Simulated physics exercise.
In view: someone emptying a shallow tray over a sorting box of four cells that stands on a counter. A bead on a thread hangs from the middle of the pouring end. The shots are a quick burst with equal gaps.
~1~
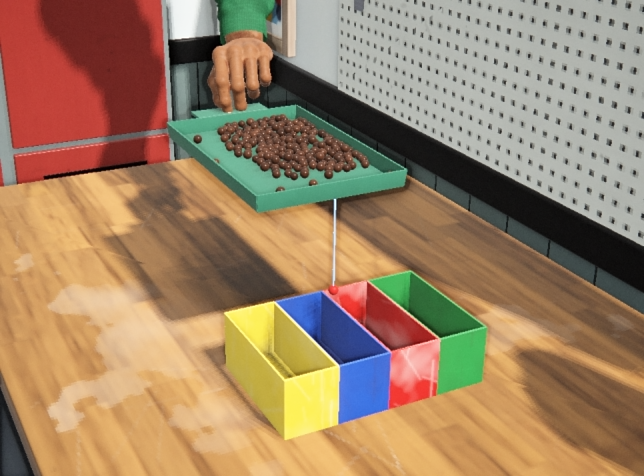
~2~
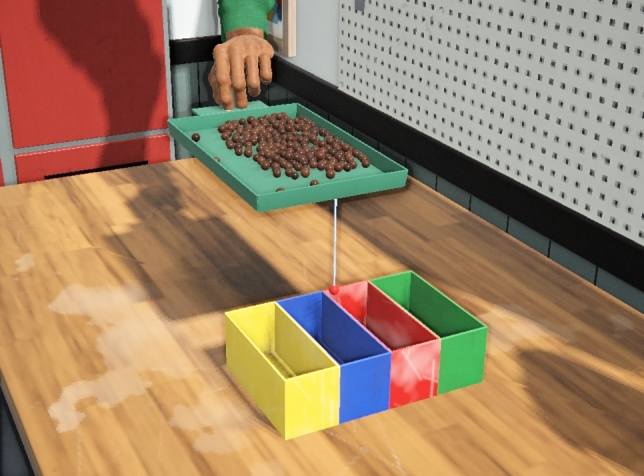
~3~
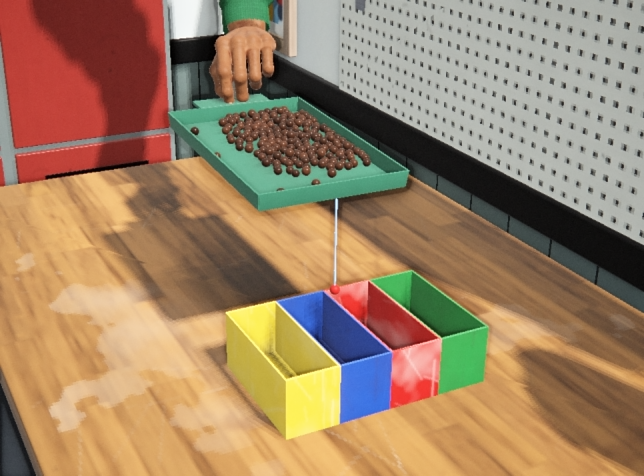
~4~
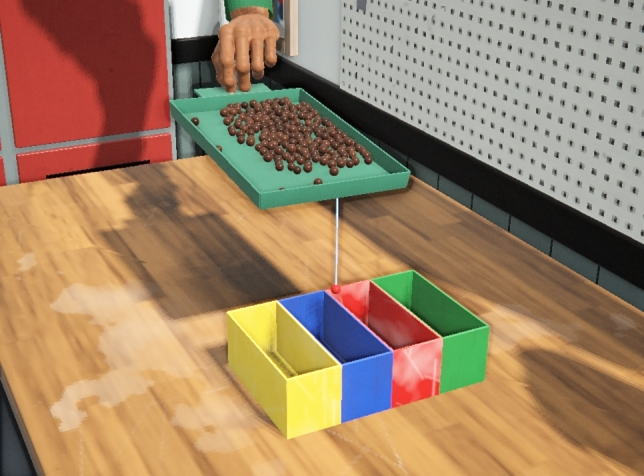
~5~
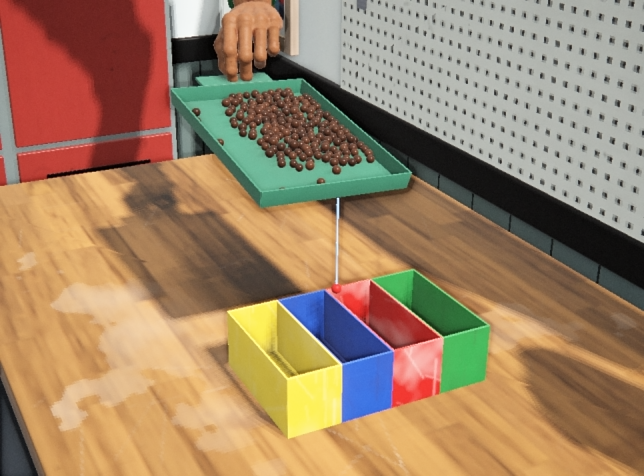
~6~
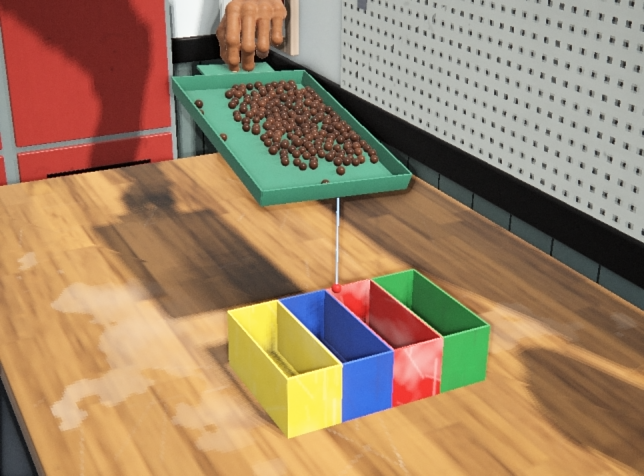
The clip shows a hand gradually raising the back of a green tray of small brown balls above a box with yellow, blue, red and green cells, as the tray tilts slightly and some balls shift toward its lower front end.
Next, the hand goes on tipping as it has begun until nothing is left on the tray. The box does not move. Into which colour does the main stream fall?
Fullest: The green cell.
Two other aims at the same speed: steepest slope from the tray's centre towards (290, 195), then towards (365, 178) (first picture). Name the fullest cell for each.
One: Yellow. Two: That green cell.
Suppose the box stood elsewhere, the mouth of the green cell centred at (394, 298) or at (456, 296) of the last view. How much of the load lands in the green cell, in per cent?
About 60 and 20 per cent.
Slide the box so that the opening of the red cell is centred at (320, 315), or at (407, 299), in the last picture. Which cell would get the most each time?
In turn: The cell in green; red.
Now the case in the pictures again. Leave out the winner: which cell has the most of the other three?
In second place: That red cell.
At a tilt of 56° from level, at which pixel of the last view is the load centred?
Close to (358, 146).
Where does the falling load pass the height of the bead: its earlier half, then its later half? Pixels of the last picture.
Around (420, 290) and then (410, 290).
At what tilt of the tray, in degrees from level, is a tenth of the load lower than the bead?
Roughly 80°.
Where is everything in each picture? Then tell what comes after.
In the first picture, corners of the pouring end near (258, 195) and (404, 169), level; middle of the load near (293, 146), chocolate balls; bead on its thread near (333, 290); yellow cell near (311, 397); blue cell near (364, 382); red cell near (414, 369); green cell near (462, 355).
In the second picture, corners of the pouring end near (258, 195) and (405, 170), level; middle of the load near (293, 144).
In the third picture, corners of the pouring end near (259, 194) and (406, 170), tipped barely, lowest at the right corner; middle of the load near (294, 140).
In the fourth picture, corners of the pouring end near (261, 192) and (408, 171), tipped a little, lowest at the right corner; middle of the load near (296, 134), only a few on the move.
In the fifth picture, corners of the pouring end near (262, 191) and (409, 172), tipped a little, lowest at the right corner; middle of the load near (297, 128), a little on the move.
In the sixth picture, corners of the pouring end near (263, 190) and (409, 173), tipped a little, lowest at the right corner; middle of the load near (300, 123), near a third on the move; yellow cell near (315, 395); blue cell near (367, 381); red cell near (417, 367); green cell near (465, 354).
Shortly afterwards, tray tipped steeply; all but a few on the tray; only a few in the red cell; only a few falling or outside the box.
Next, tray tipped right over; a little on the tray; near half in the green cell; near a quarter in the red cell; a little in the blue cell; a little falling or outside the box.
Some moments later, tray tipped past a quarter turn; near two thirds in the green cell; near a third in the red cell; a little in the blue cell; only a few falling or outside the box.
In the end, tray tipped past a quarter turn; near two thirds in the green cell; near a third in the red cell; a little in the blue cell; none at all in the yellow cell; only a few outside the box.
